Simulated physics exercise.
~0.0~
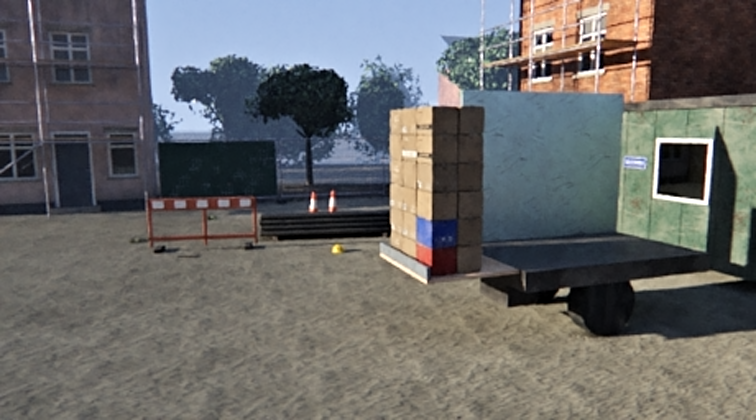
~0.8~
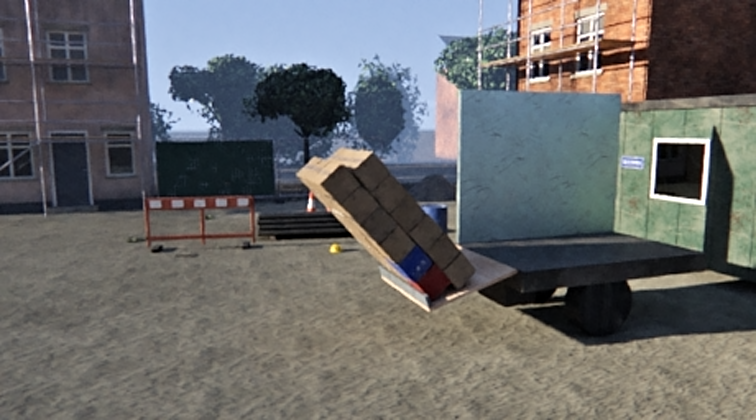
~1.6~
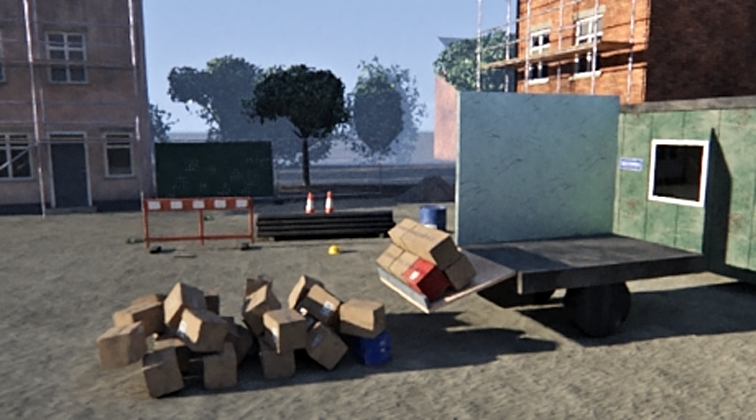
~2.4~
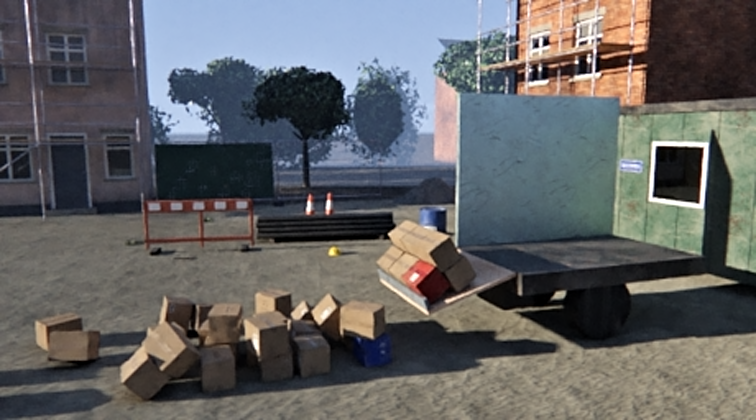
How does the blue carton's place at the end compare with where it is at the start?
At the start it sits low in the stack on the tail lift, just above the red carton. At the end it lies on its side on the ground, to the left of the tilted platform and at the right edge of the spilled cartons.
